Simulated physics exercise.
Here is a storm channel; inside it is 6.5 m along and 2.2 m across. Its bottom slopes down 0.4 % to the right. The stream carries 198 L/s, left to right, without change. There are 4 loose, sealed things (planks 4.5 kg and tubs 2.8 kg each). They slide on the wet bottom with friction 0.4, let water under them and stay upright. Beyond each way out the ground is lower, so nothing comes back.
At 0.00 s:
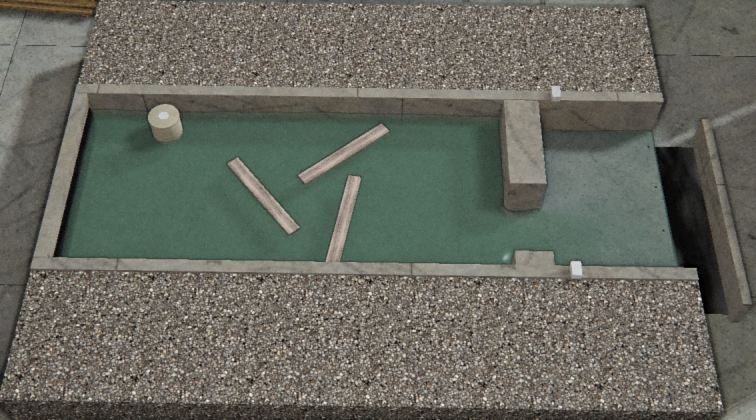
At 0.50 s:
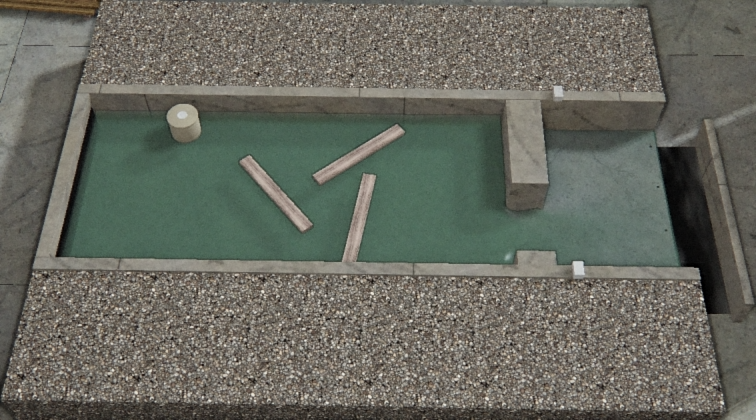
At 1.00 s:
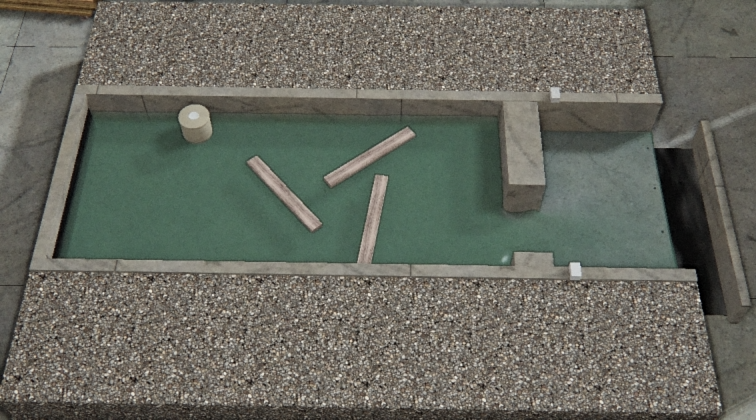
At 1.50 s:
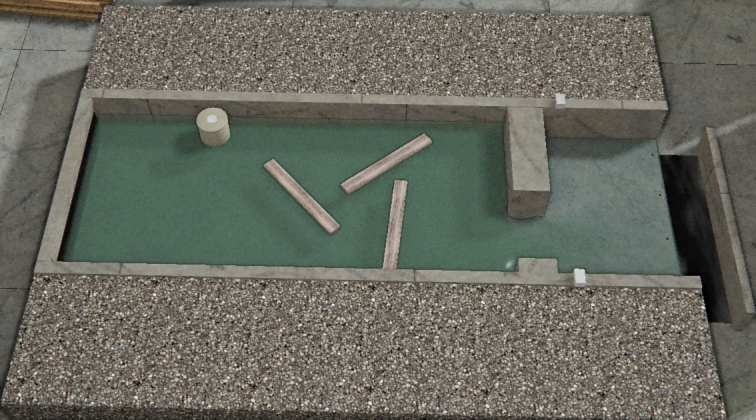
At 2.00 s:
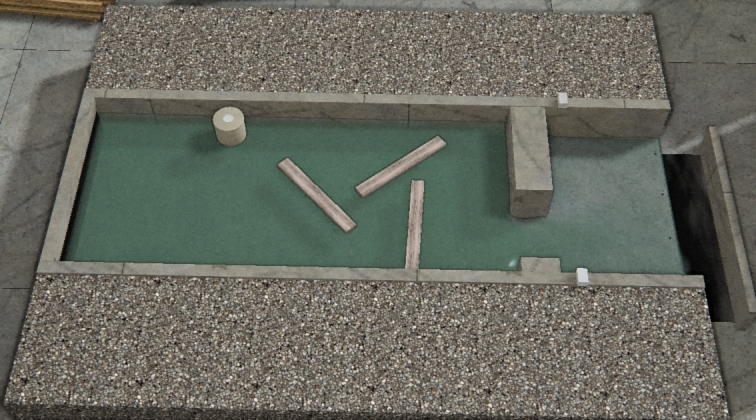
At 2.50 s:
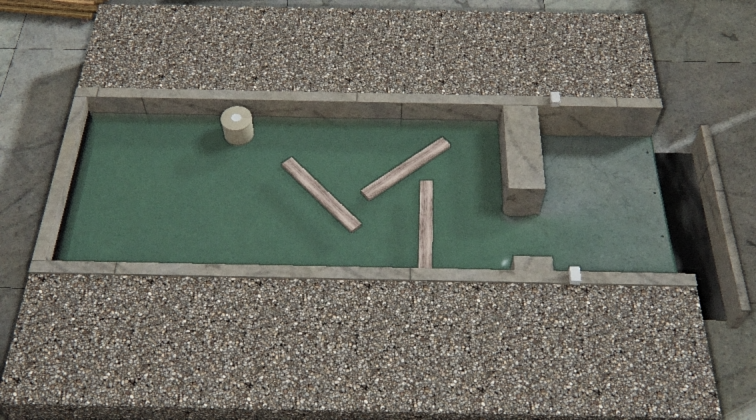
The clip opens on a shallow channel of green water between speckled stone banks, with a pale round tub near the upper left and three planks floating near the middle. The tub and planks then drift slowly rightward together, and by the close the planks are nearer the stone blocks, still afloat.
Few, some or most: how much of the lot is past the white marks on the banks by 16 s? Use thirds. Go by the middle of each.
That comes to not even a third.
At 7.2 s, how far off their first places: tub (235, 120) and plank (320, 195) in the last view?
In turn: 250 cm, 200 cm.
After 3.5 s 0 of 4 are over the mark; 4 afloat.
After 7.2 s 0 of 4 are over the mark; 4 afloat.
After 12.0 s 0 of 4 are over the mark; 4 afloat.
After 16.0 s 0 of 4 are over the mark; 4 afloat.
